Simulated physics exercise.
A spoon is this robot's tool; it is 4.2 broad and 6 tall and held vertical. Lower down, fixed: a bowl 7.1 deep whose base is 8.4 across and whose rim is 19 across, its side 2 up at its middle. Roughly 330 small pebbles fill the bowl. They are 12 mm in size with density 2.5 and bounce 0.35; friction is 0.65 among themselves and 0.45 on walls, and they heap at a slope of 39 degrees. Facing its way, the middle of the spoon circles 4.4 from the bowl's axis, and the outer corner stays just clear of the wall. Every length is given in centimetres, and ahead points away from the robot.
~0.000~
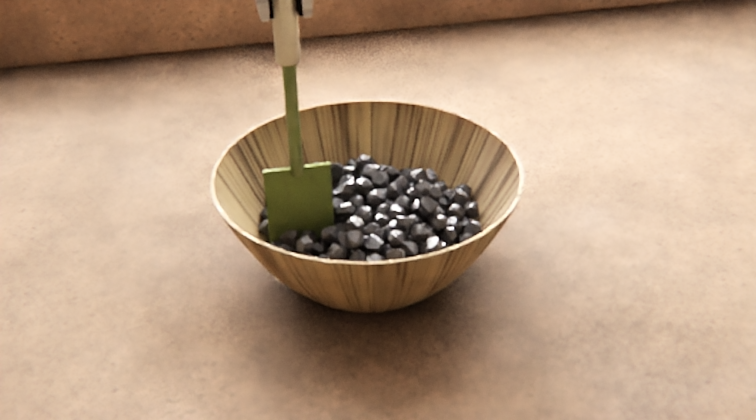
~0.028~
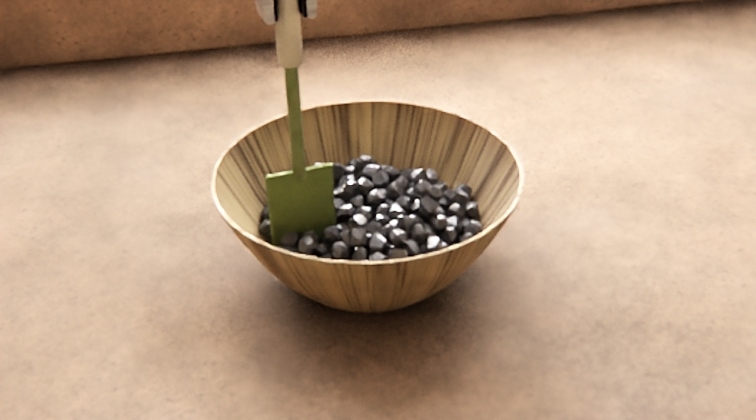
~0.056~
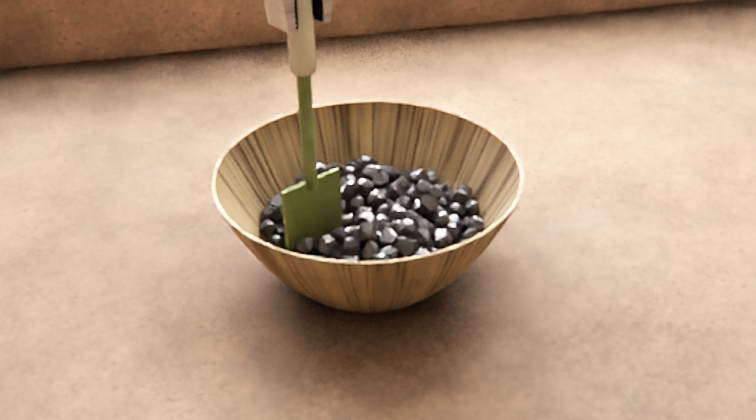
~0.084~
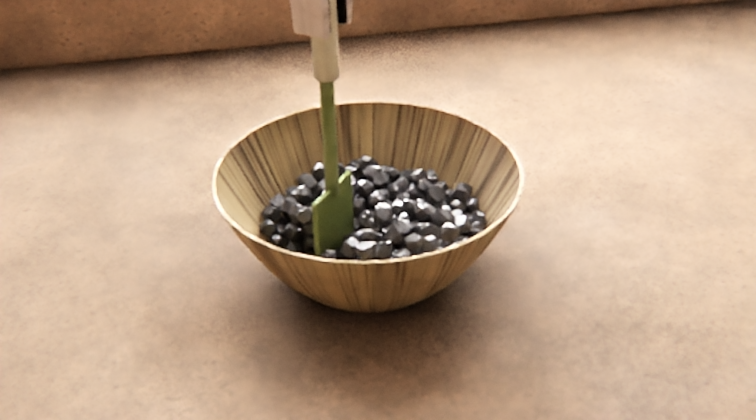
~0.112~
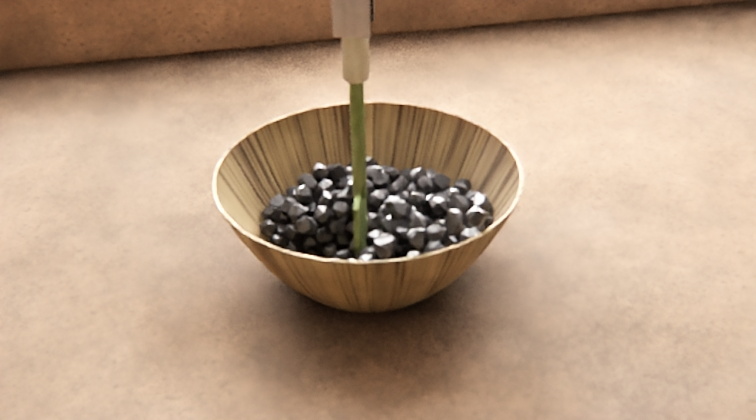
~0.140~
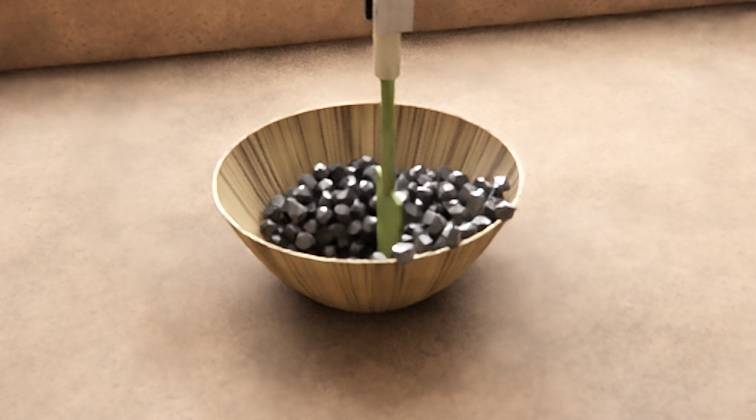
A green spoon held by a robot turns and pushes dark pebbles rightward in a bowl.
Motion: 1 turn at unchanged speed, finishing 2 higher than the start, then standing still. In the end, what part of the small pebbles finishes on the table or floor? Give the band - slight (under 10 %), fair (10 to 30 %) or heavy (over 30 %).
Band: Fair.
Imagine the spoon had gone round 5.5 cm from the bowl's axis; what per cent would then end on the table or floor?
Around 0 in a hundred, in that case.
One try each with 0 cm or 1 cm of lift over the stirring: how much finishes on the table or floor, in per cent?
Trial one: Roughly 20 %; trial two: Roughly 20 %.
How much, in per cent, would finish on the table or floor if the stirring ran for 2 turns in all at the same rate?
Estimate: Near 25 %.
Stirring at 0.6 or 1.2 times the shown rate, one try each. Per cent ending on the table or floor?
Roughly 5 and 20 per cent.
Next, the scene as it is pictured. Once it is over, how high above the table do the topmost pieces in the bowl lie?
6.5 cm, roughly.
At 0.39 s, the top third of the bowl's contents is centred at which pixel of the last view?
The centre lies near (308, 157) in the last picture.
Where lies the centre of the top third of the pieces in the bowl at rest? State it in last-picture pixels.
Somewhere close to (312, 219).
After 0.27 s, 195° round, highest piece 10 above the table; 315 in the bowl, 2 on the table or floor, 13 in flight or on the tool.
After 0.39 s, 294° round, highest piece 10 above the table; 286 in the bowl, 23 on the table or floor, 21 in flight or on the tool.
After 0.65 s, 0° round, highest piece 8 above the table; 275 in the bowl, 55 on the table or floor.
After 1.35 s, 0° round, highest piece 7 above the table; 275 in the bowl, 55 on the table or floor.
At rest, 275 in the bowl, 55 on the table or floor. That is 17 % on the table or floor.
